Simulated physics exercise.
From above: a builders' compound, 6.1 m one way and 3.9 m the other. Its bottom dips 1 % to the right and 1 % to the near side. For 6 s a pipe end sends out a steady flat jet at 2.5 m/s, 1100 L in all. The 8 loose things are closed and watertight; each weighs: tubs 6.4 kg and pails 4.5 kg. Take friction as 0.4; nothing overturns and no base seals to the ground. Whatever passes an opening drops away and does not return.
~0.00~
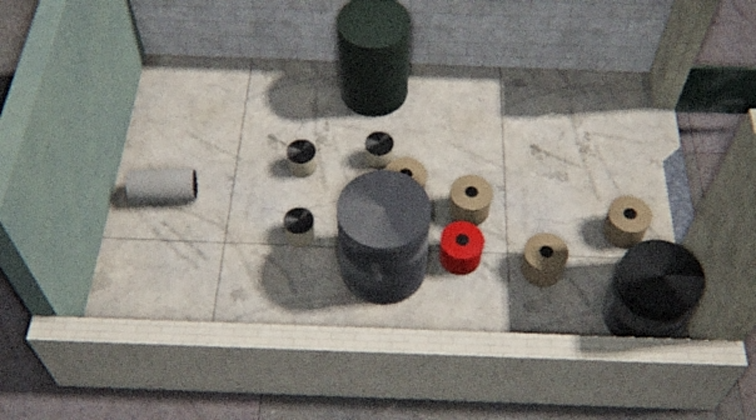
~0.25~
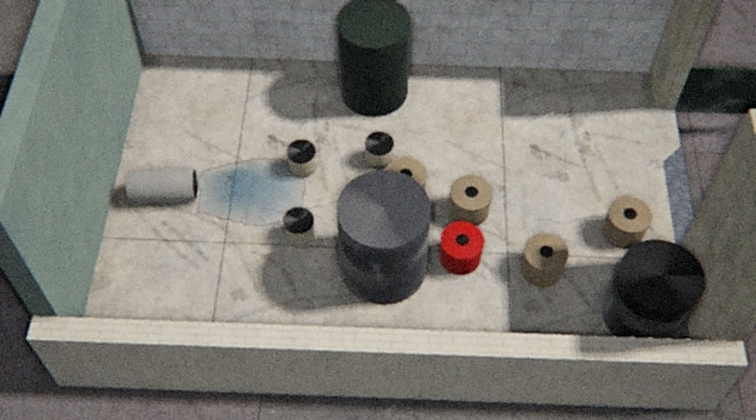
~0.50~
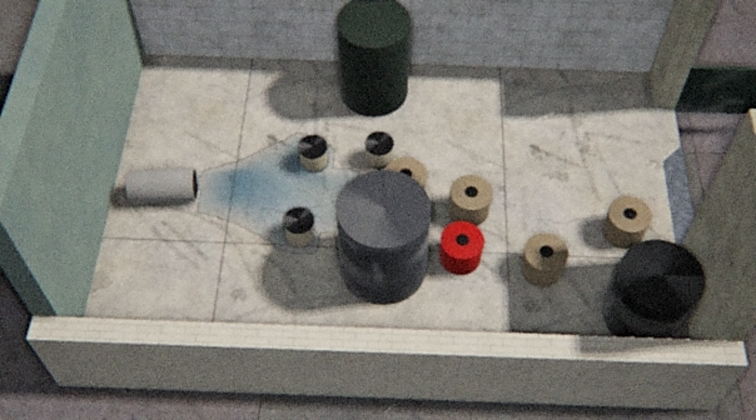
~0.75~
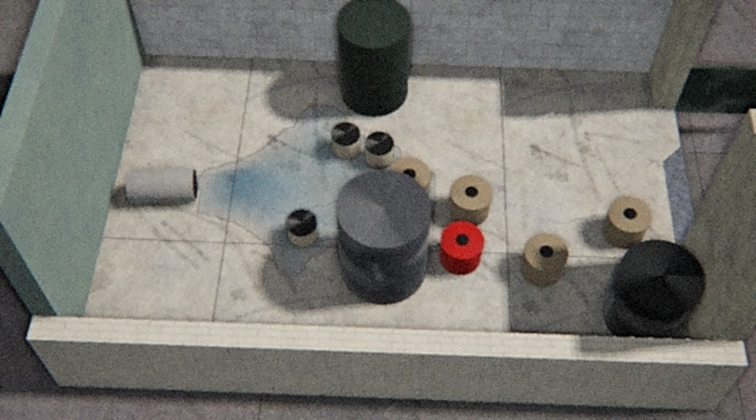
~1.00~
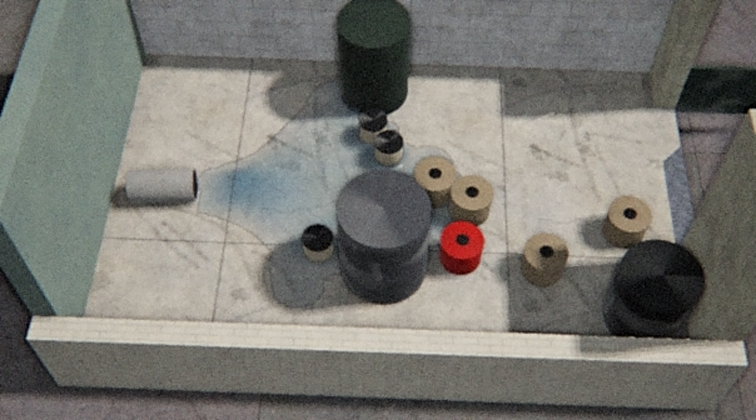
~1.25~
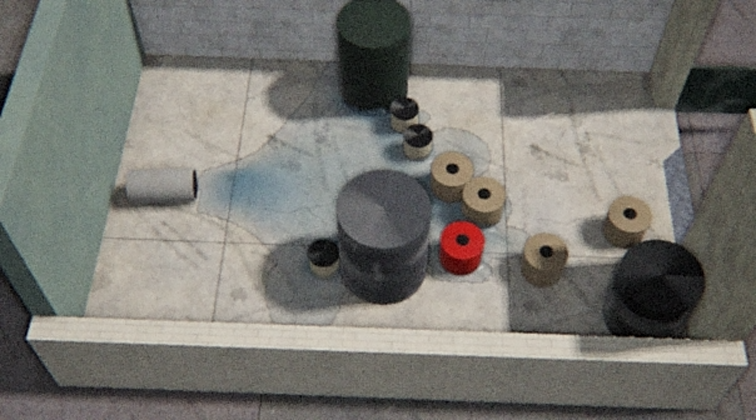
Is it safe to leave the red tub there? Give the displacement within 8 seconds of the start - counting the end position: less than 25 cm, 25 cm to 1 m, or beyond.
Red tub barely shifts.
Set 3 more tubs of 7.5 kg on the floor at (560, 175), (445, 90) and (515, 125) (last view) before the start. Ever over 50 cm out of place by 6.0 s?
In that order: Over, under, over.
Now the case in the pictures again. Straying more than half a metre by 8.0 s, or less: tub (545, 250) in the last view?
It is less.
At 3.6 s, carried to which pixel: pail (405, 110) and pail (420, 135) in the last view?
Near (601, 70) and (655, 99).
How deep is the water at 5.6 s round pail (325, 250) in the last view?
About 3 cm.
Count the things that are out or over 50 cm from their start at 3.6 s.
By then 6.
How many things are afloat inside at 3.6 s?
0 of them.
After 1.8 s the red tub is near (464, 244), 0.1 m from its start, aground; 0 of 8 are out; 0 afloat.
After 3.6 s the red tub is near (464, 244), 0.1 m from its start, aground; 3 of 8 are out; 0 afloat.
After 5.6 s the red tub is near (464, 244), 0.1 m from its start, aground; 5 of 8 are out; 0 afloat.
After 8.0 s the red tub is near (464, 244), 0.1 m from its start, aground; 5 of 8 are out; 0 afloat.
